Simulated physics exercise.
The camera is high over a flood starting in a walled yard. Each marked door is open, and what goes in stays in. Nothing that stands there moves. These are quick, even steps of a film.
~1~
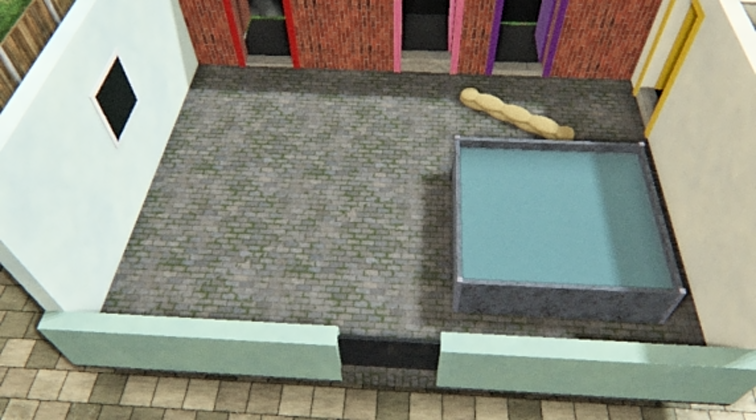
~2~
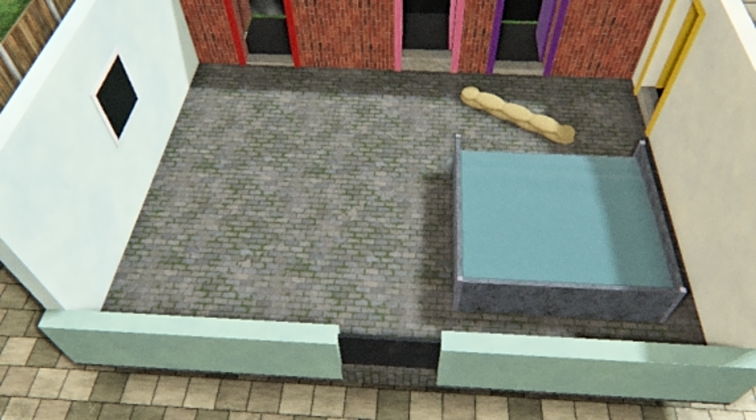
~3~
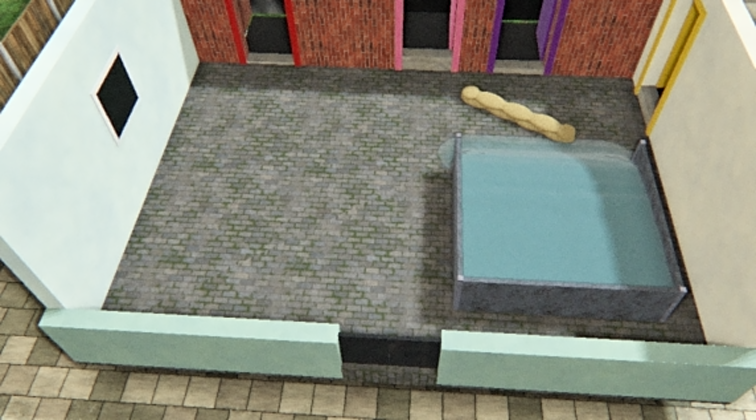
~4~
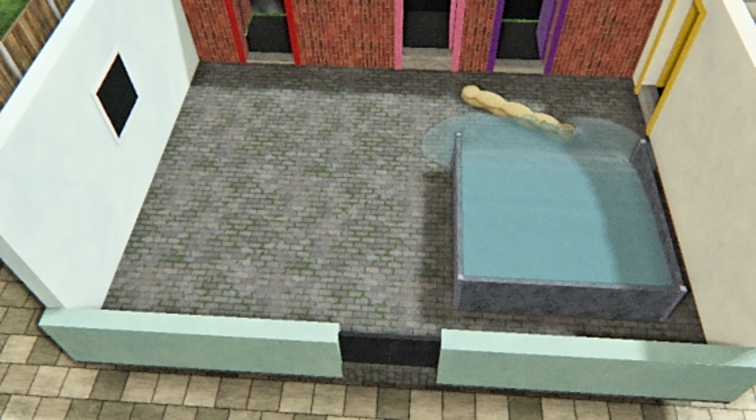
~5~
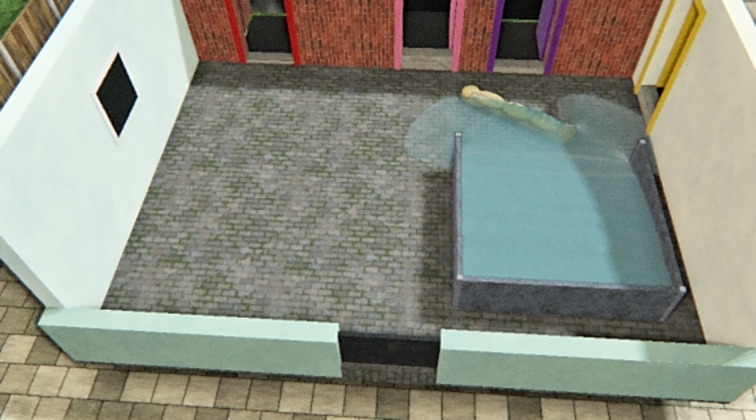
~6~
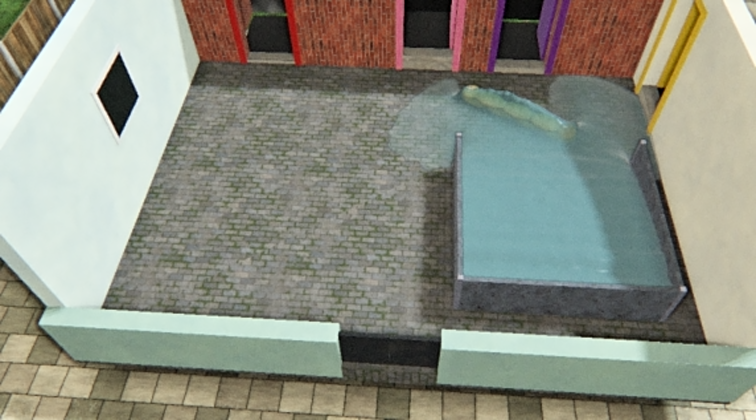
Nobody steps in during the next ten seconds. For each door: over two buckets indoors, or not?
One by one: The purple door takes more than that; the pink door stays under that; the red door takes more than that; the yellow door takes more than that.
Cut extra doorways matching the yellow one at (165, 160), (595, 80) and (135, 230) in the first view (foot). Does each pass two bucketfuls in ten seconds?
In turn: Takes less, floods, takes less.
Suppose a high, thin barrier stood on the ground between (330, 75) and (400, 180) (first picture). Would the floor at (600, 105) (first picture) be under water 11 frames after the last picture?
Verdict: Awash.
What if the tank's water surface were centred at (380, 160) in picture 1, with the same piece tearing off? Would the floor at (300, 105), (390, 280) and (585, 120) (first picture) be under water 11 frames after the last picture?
As listed: Flooded, free of water, covered.
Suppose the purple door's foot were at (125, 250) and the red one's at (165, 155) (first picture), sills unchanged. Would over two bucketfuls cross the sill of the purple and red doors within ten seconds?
The purple door lets less in, the red door is over.
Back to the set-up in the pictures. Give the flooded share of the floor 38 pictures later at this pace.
Roughly 85 per cent.
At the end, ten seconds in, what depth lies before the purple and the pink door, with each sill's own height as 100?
In turn 70 and 20 per cent.
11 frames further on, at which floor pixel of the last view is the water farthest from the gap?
I would point to (228, 66).
A moment on, water covers 25 % of the floor; the purple door under two buckets in, the pink door wet at the sill, nothing in, the red door not reached, the yellow door wet at the sill, nothing in.
Next, water covers 35 % of the floor; the purple door over two buckets in, the pink door wet at the sill, nothing in, the red door wet at the sill, nothing in, the yellow door over two buckets in.
Then, water covers 55 % of the floor; the purple door far over two buckets in, the pink door wet at the sill, nothing in, the red door under two buckets in, the yellow door far over two buckets in.
Later, water covers 85 % of the floor; the purple door far over two buckets in, the pink door wet at the sill, nothing in, the red door over two buckets in, the yellow door far over two buckets in.
In the end, water covers 95 % of the floor; the purple door far over two buckets in, the pink door wet at the sill, nothing in, the red door over two buckets in, the yellow door far over two buckets in.
